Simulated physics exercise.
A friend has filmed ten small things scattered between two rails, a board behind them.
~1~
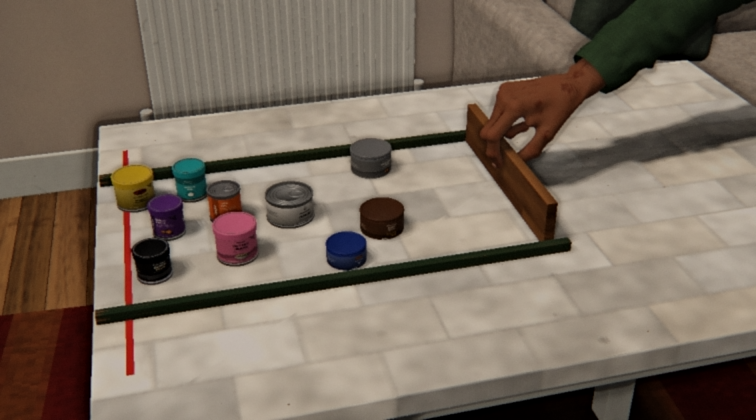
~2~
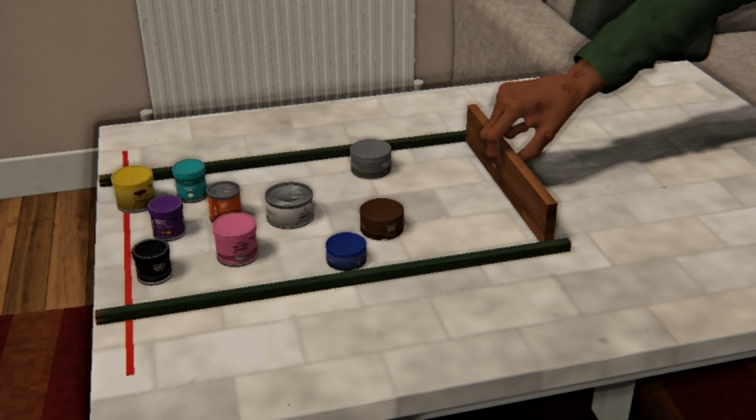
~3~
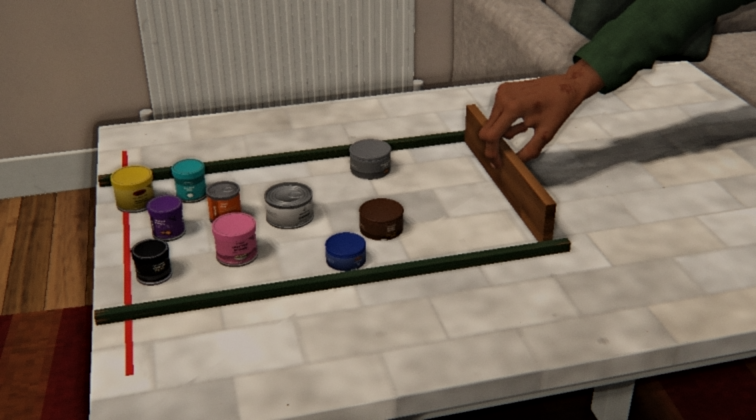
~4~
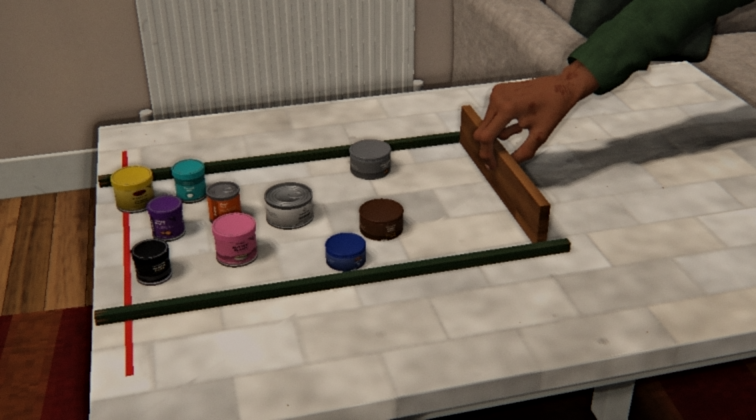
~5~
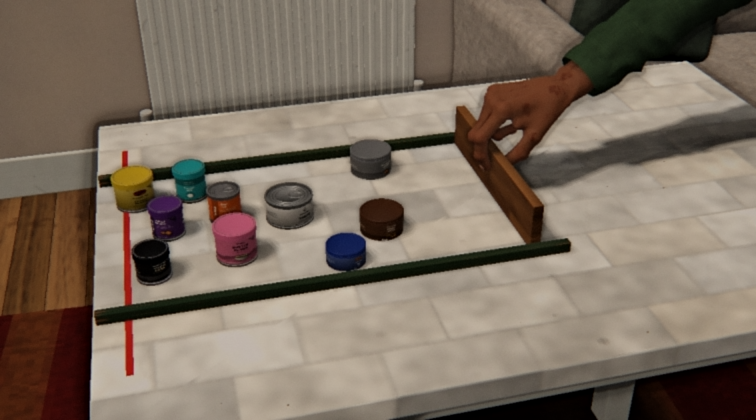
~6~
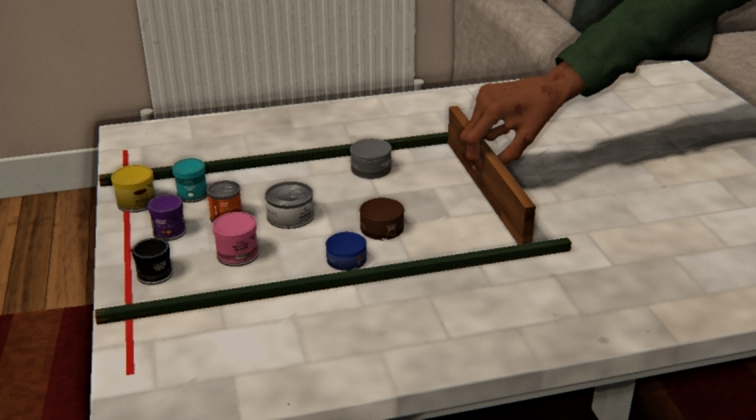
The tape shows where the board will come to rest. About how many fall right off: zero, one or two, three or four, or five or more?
Here the number that fall off is five or more.
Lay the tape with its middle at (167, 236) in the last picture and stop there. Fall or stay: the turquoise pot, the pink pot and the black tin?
The turquoise pot survives, the pink pot does not fall, the black tin comes down.
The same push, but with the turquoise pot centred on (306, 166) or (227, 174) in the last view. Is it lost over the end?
In that order, it tumbles off; goes over.
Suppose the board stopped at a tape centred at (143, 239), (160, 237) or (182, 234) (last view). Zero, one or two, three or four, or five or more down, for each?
The falls would be five or more; 3 or 4; 1 or 2.
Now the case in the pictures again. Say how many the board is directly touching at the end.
In contact: 5.
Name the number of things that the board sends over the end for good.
Exactly 5.
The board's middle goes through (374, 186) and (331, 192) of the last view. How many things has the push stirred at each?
First 2, then 3.
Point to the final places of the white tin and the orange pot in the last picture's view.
Near (100, 230) and (108, 205).
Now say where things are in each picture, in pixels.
The first picture shows yellow tin (134, 188); black tin (153, 262); purple tin (167, 217); board (507, 169); tape (127, 242).
The second picture shows black tin (153, 262); orange pot (225, 203).
The third picture shows purple tin (167, 218); blue tub (346, 252).
The fourth picture shows yellow tin (134, 190); brown tub (381, 220).
The fifth picture shows black tin (152, 262); pink pot (236, 240).
The sixth picture shows yellow tin (134, 189); black tin (153, 261); purple tin (168, 218); board (487, 171); tape (127, 241).
Early on, none off yet; yellow tin at rest near (134, 189); black tin at rest near (153, 261); purple tin at rest near (168, 218).
A while later, none off yet; yellow tin at rest near (134, 189); black tin moving near (146, 263); purple tin at rest near (168, 218).
Finally, the number that fall off is five or more; lost, pink pot, turquoise pot, purple tin, black tin and yellow tin.
